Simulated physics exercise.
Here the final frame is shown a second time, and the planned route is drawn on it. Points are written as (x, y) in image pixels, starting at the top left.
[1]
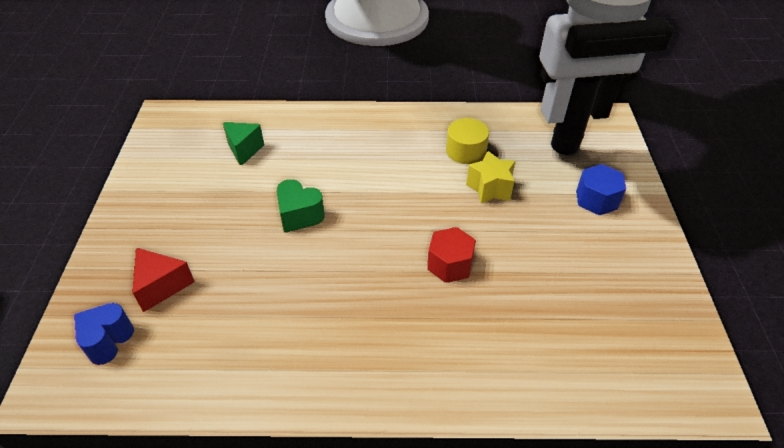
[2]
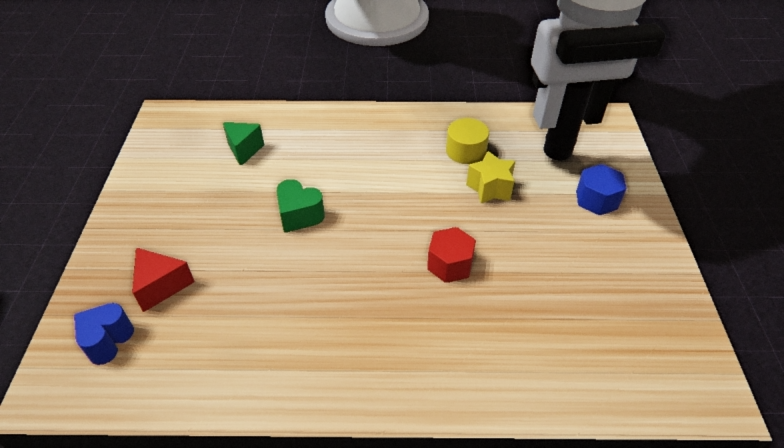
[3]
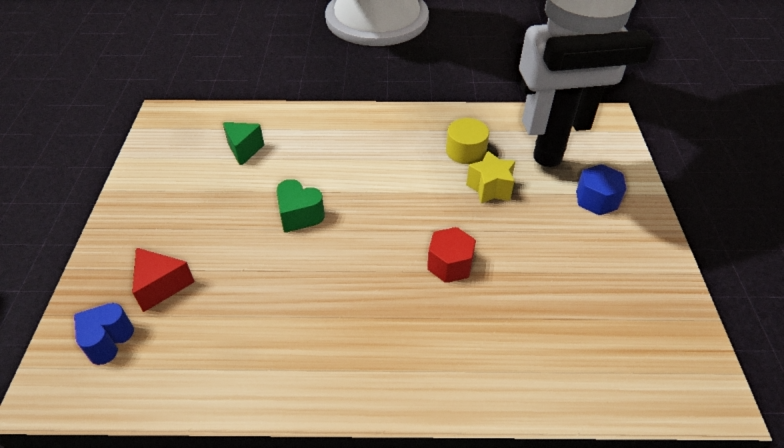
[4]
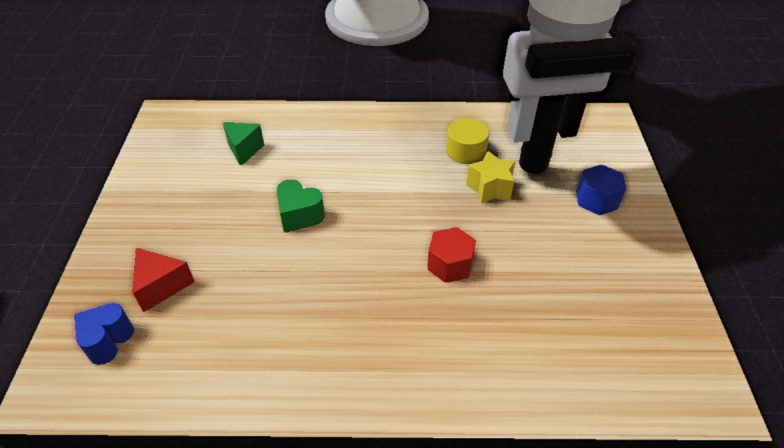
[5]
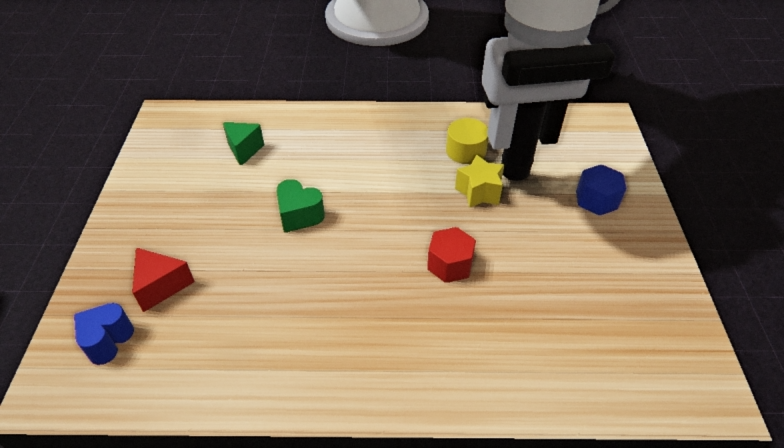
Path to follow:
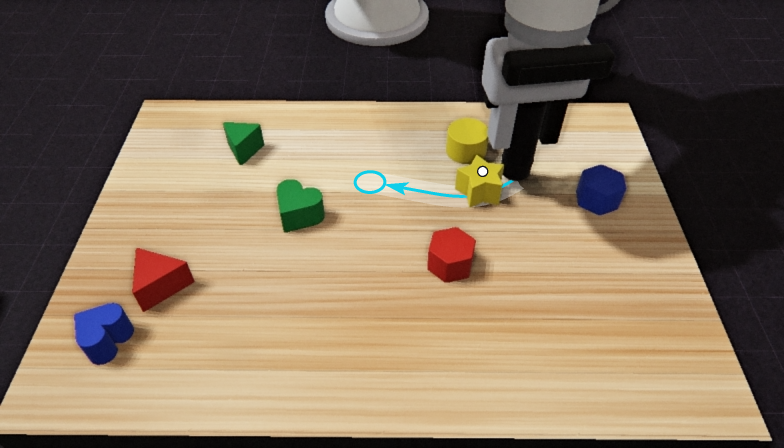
A light wooden board on a dark, grid-lined floor is seen from above at an angle by a still camera. A green triangle and heart sit at left above a red triangle and blue heart, with a yellow cylinder and star, a red hexagon and a blue hexagon toward the right. A grey-and-black robot arm slides its black bar left and slightly nearer, then nudges the star a little left.
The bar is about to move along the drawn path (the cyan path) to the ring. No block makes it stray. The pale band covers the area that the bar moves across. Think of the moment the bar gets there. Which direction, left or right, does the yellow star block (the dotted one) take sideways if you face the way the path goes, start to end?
Heads left.
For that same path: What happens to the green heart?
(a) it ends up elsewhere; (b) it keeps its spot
b (it keeps its spot)
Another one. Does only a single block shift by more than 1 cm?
It seems so.
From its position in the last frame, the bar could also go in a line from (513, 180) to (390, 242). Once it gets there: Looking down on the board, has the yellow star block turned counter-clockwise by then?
It seems not.
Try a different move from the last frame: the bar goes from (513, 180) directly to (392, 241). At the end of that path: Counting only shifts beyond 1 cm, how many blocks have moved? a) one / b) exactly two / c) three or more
My answer is option a.
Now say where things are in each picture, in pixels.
Bar's lower end (565, 147); green heart (296, 195); yellow cylinder (469, 130); yellow star block (494, 168), in the first frame.
Bar (558, 152); blocks still, in the second frame.
Bar (547, 158); blocks still, in the third frame.
Bar (533, 165); blocks still, in the fourth frame.
Bar (515, 172); green heart (296, 195); yellow cylinder (469, 130); yellow star block (483, 171), in the fifth frame.
Drawn move, from (513, 180) over (471, 196) and (420, 191) to (370, 182); the dot is on the yellow star block.
The first path, step by step. One third of the way, bar (471, 188); yellow star block (434, 185).
Two thirds of the way, bar (420, 183); yellow star block (395, 191), turned 40° anticlockwise.
At the end, bar (370, 174); green heart still; yellow cylinder still; yellow star block (383, 190), turned 90° anticlockwise.
